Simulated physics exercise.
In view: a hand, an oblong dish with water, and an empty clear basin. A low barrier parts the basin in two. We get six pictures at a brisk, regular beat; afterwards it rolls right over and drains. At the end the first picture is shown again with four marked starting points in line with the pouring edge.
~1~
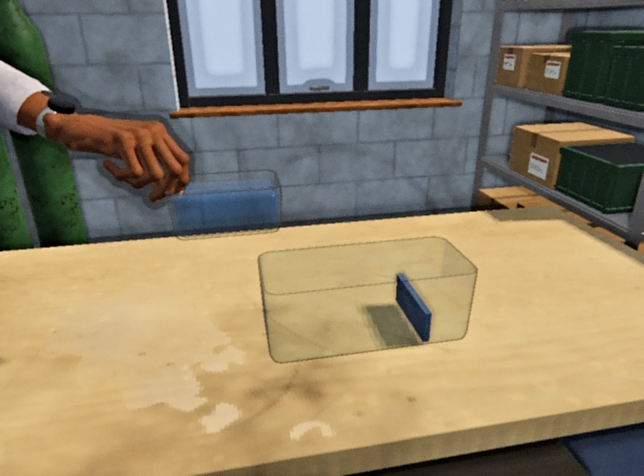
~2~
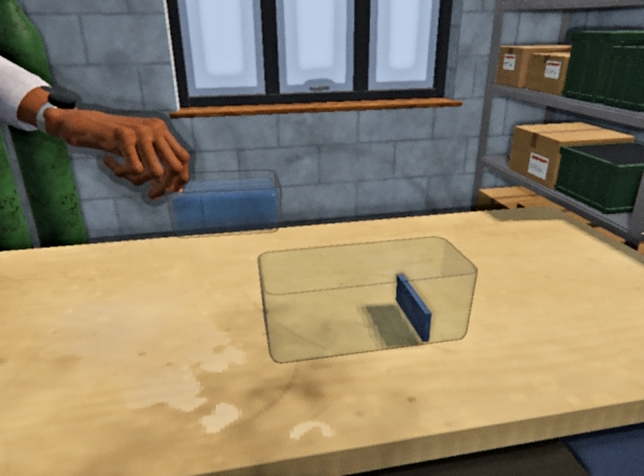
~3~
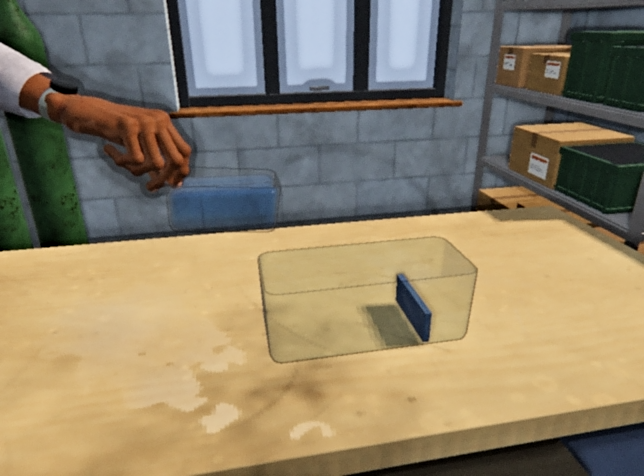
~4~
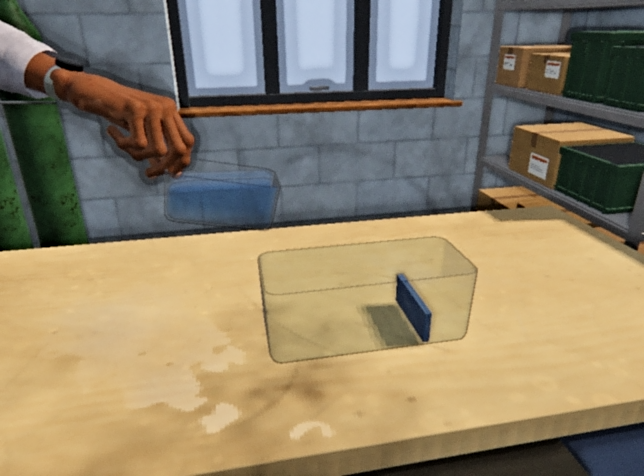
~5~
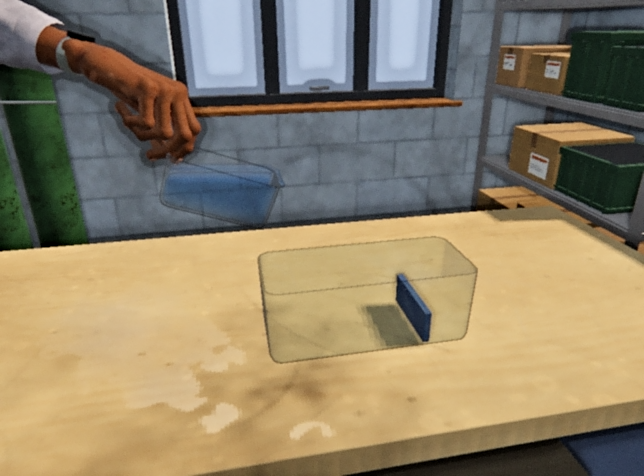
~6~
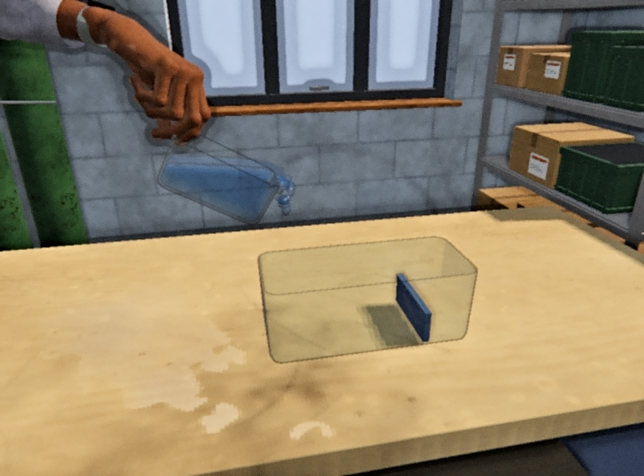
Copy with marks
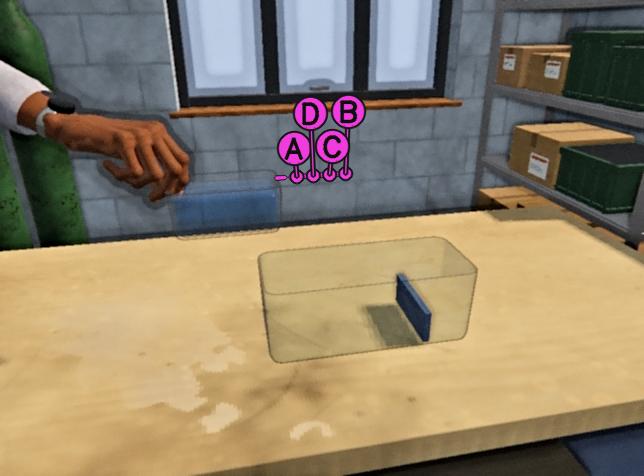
The video shows a hand holding a clear oblong dish of blue water above a table with an empty clear basin parted by a low blue barrier; the hand gradually tilts the dish rightward, and water begins spilling over its lip.
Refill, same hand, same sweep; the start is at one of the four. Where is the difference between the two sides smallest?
Choose B.
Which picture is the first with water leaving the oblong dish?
In picture 5.
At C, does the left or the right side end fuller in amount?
The left side.
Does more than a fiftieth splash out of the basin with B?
Yes.
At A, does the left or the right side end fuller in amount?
More ends on the left.
On the marked copy, A at (296, 176); B at (345, 173); C at (329, 174); D at (313, 175).
Choosing A, about 91 % ends left of the wall and 5 % right of it; 4 % is lost outside.
Choosing B, about 47 % ends left of the wall and 47 % right of it; 6 % is lost outside.
Choosing C, about 74 % ends left of the wall and 21 % right of it; 5 % is lost outside.
Choosing D, about 88 % ends left of the wall and 3 % right of it; 8 % is lost outside.
